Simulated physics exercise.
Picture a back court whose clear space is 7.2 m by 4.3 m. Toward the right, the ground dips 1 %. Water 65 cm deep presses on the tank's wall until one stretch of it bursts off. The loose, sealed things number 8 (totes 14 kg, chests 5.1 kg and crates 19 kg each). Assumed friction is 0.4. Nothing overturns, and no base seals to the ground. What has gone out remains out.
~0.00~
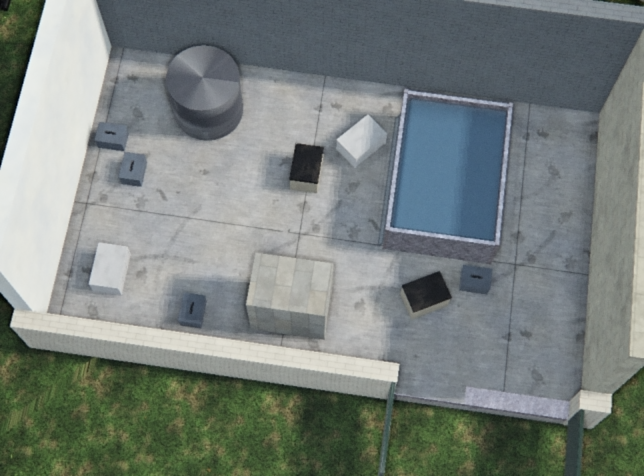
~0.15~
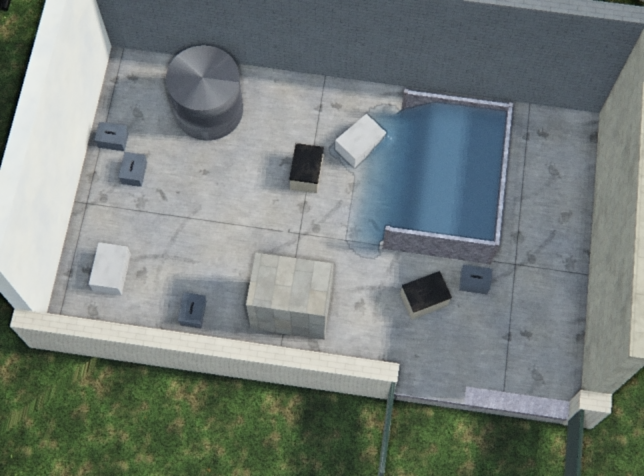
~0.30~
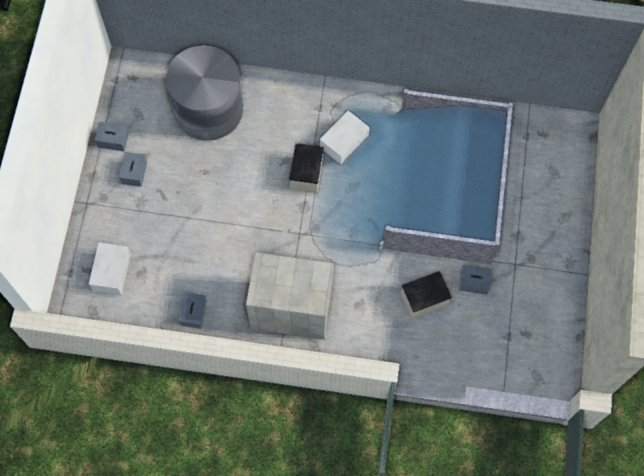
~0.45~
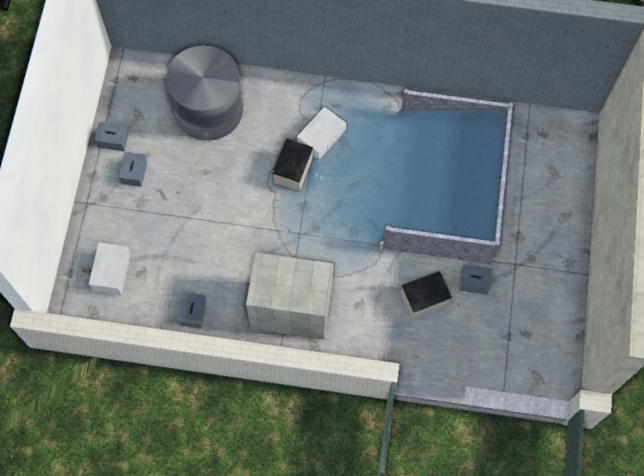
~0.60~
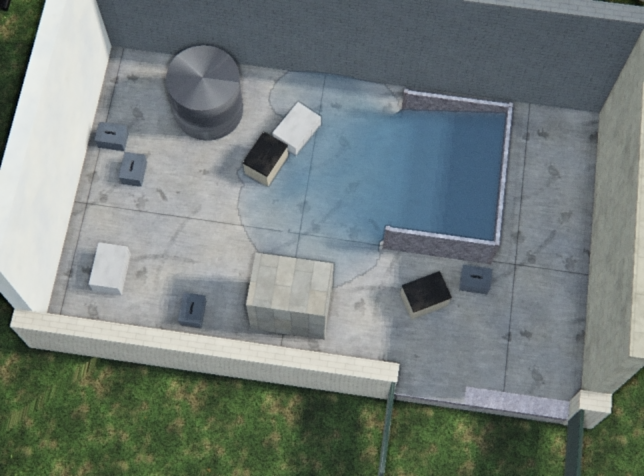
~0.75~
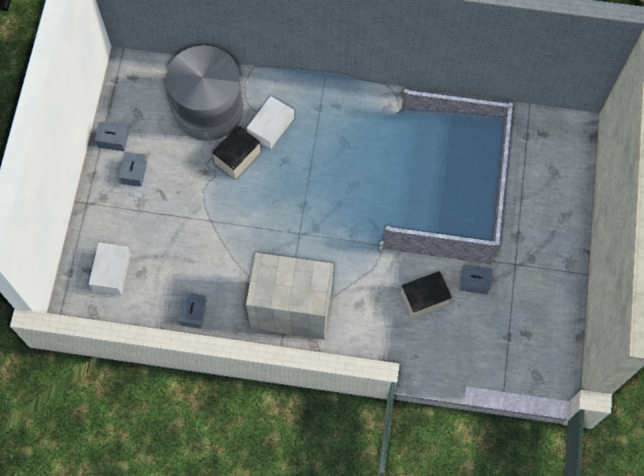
Water spreads left from a walled pool across the court, pushing a white box, then a black-topped one.
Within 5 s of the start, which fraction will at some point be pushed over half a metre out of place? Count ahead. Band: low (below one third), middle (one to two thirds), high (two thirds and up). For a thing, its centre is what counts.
High.
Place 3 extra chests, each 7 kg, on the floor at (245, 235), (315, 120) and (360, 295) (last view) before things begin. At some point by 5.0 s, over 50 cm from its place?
Taking them one by one: It goes beyond, then it goes beyond, then it stays within.
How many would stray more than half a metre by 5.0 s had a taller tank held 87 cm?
The answer would then be 6.
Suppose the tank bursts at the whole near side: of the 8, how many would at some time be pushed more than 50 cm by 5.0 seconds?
3.
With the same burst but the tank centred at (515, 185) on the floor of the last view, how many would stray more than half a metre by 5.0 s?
In that case 6 of them.
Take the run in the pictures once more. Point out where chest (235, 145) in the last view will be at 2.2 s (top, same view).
It would be close to (128, 121) by then.
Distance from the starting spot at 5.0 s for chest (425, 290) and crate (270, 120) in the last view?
0 cm and 300 cm.
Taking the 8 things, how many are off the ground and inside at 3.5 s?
At that time the total is 4.
After 1.1 s 2 of 8 are over 50 cm from their spots; 0 afloat.
After 2.2 s 4 of 8 are over 50 cm from their spots; 3 afloat.
After 3.5 s 4 of 8 are over 50 cm from their spots; 4 afloat.
After 5.0 s 6 of 8 are over 50 cm from their spots, and 6 have been at some point; 5 afloat.
